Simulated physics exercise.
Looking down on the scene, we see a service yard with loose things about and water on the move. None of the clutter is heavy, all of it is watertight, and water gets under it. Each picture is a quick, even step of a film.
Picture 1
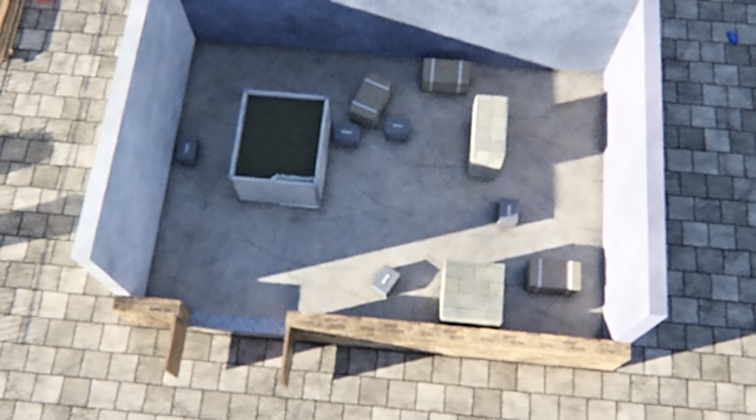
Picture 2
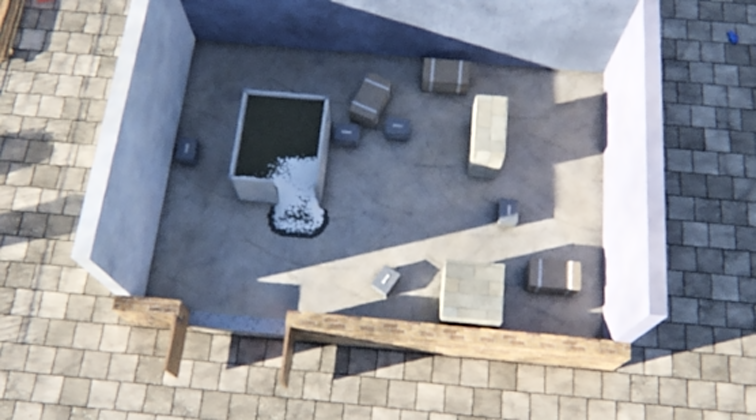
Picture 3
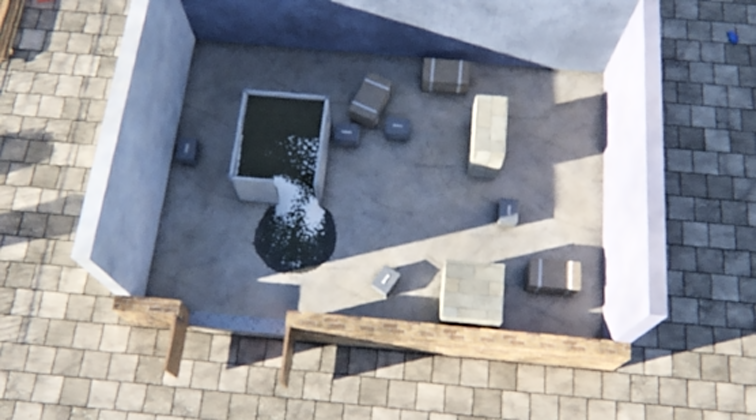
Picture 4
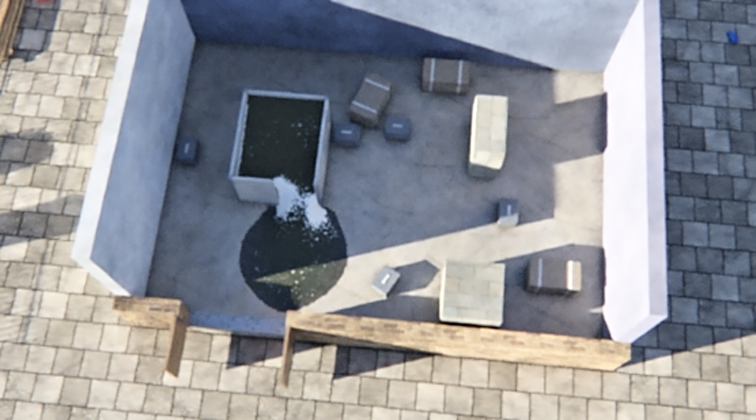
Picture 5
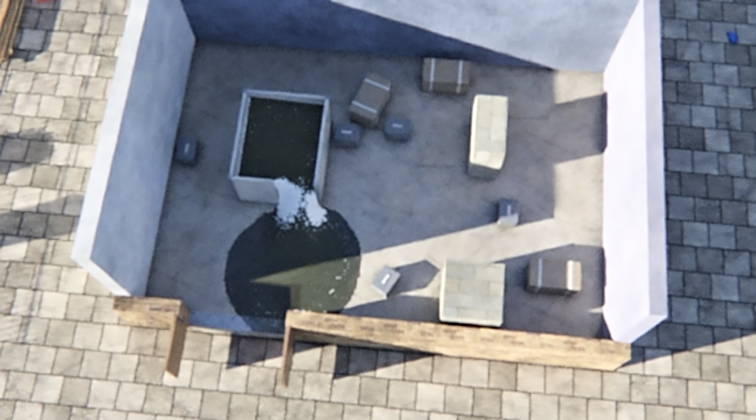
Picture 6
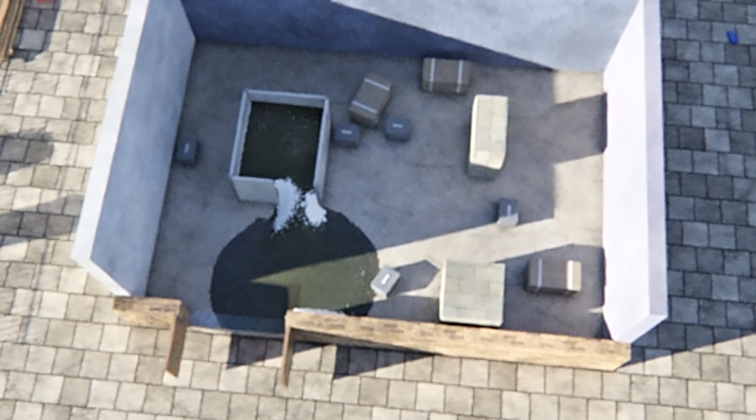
A walled service yard with a pale concrete floor, bordered by grey paving, is seen from high above by a still camera. A square, open-topped tank of dark water stands left of centre, with grey and brown boxes and pale blocks scattered around it. White, foaming water pours from the tank's lower side and spreads into a widening dark pool toward the front wall, while the boxes stay put.
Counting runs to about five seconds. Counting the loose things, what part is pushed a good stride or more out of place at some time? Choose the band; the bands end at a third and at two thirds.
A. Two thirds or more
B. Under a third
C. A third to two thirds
Answer: B.
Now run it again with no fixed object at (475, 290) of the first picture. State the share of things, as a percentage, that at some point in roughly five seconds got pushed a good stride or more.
Close to 20 percent, I reckon.
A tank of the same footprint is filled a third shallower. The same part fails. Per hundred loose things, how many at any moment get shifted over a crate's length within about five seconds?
I'd say somewhere about 0 percent.
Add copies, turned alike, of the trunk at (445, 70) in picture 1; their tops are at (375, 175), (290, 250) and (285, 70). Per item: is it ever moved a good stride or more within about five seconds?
First falls short; second driven off; third falls short.
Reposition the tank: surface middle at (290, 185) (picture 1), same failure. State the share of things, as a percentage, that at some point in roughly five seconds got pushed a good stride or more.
Estimate: Close to 0 per cent.
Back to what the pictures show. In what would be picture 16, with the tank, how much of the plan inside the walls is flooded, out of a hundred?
Wet share: Around 30 %.
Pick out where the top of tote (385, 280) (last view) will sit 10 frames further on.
I'd expect it around (418, 274).
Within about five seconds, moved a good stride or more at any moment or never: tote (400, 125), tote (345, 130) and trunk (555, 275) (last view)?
The first is not so far, the second not so far, and the third not so far.
A moment on, 0 of 8 are well off their spots; 0 afloat.
Next, 1 of 8 are well off their spots; 1 afloat.
Later, 1 of 8 are well off their spots; 0 afloat.
In the end, 1 of 8 are well off their spots, and 1 have been at some point; 0 afloat.
